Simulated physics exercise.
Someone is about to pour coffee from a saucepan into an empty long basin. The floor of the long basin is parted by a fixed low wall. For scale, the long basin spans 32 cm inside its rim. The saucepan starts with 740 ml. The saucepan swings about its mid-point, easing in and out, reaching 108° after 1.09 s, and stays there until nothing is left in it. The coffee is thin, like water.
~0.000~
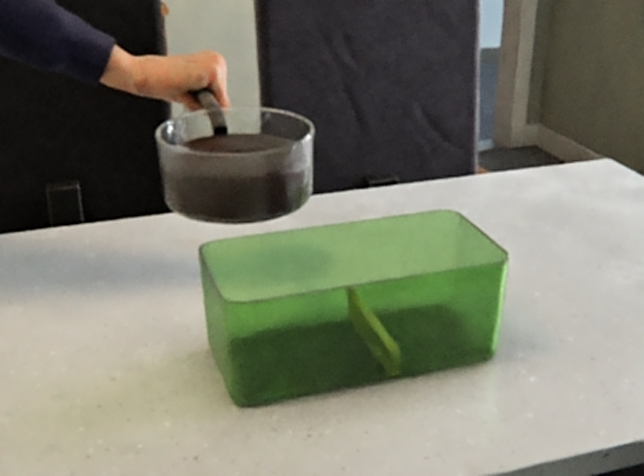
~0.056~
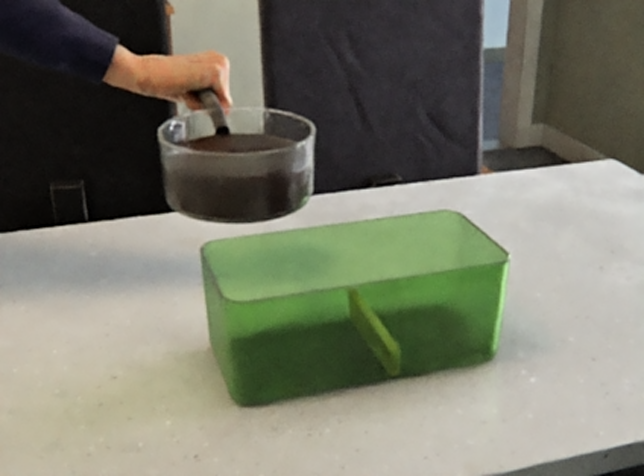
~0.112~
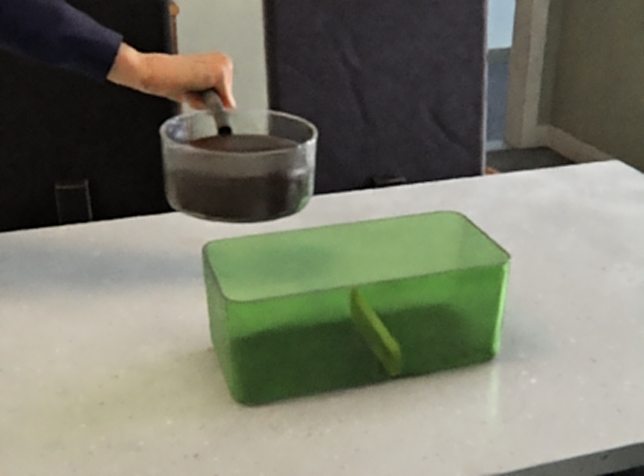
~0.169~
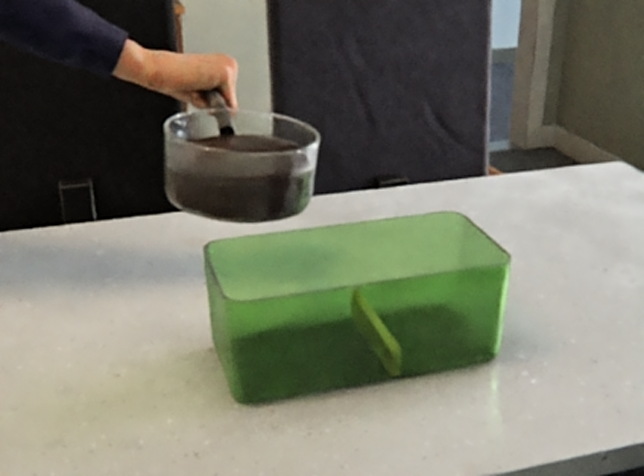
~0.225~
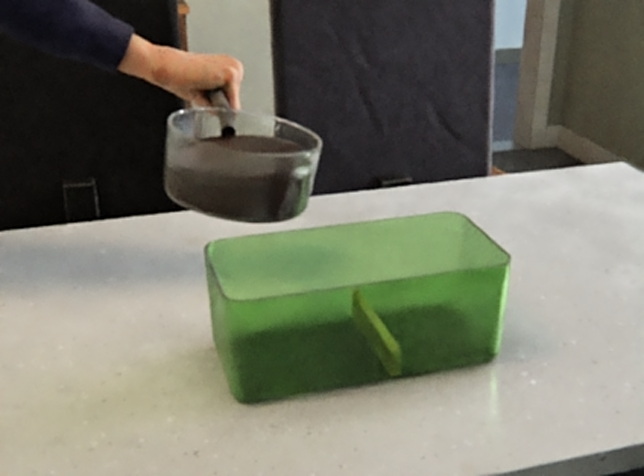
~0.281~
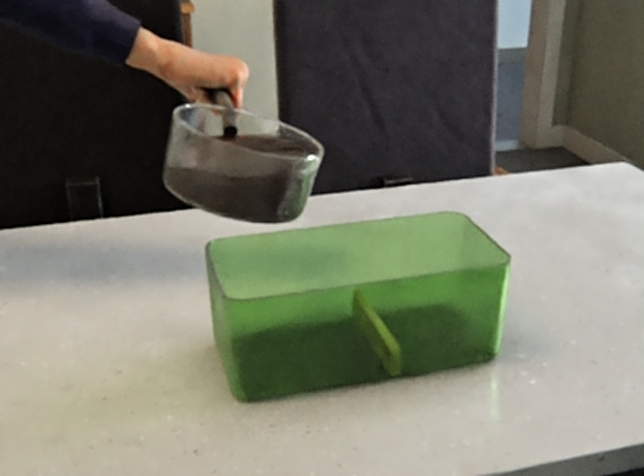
At a pale speckled table, a hand slowly tilting a glass saucepan of dark liquid rightward above a long green basin.
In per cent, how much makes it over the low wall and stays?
The far part has some 29 per cent.
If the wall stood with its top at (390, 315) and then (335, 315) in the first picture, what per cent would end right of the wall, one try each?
In turn about 10 and 65 per cent.
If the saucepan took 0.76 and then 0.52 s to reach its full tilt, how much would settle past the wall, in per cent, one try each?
In turn about 25 and 20 per cent.
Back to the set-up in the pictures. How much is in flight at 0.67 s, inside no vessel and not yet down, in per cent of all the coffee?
Some 32 per cent.
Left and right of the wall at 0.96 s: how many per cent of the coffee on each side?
Left about 60, right about 26.
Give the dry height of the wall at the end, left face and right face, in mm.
Left about 12 mm, right about 20 mm.
After 0.67 s the tilt is 74° and 49 per cent is still to pour, 14 is left of the wall and 5 right of it.
After 0.96 s the tilt is 104° and 8 per cent is still to pour, 59 is left of the wall and 27 right of it.
After 1.26 s the tilt is 108° and 0 per cent is still to pour, 70 is left of the wall and 28 right of it.
After 1.59 s the tilt is 108° and 0 per cent is still to pour, 70 is left of the wall and 29 right of it.
In the end 70 per cent lies left of the wall, 29 right of it and 1 outside.
